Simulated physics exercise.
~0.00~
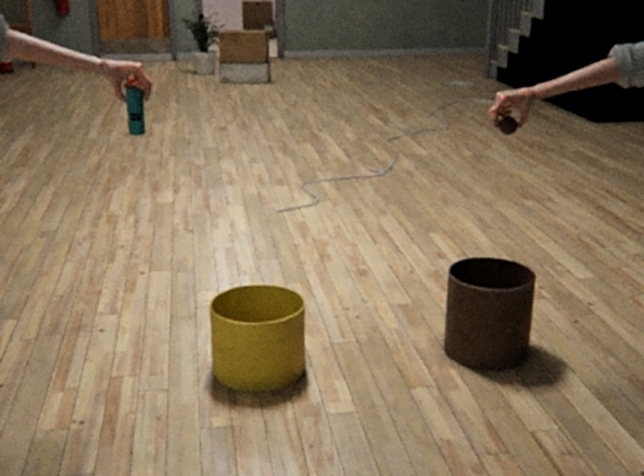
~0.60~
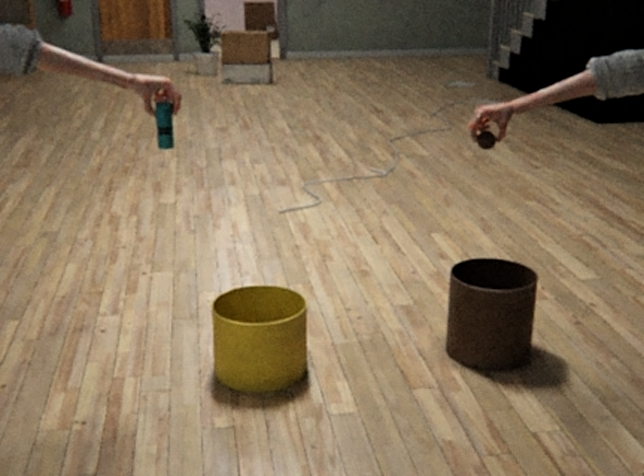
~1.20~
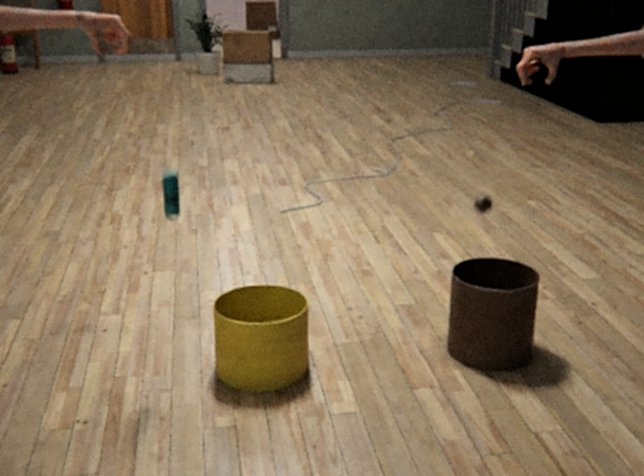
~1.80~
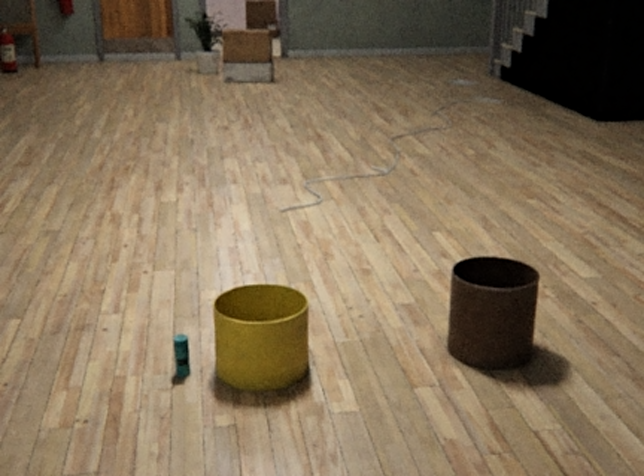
Turquoise container and small brown ball dropping from two hands, the container landing beside a yellow bucket, the ball ending inside a brown one.
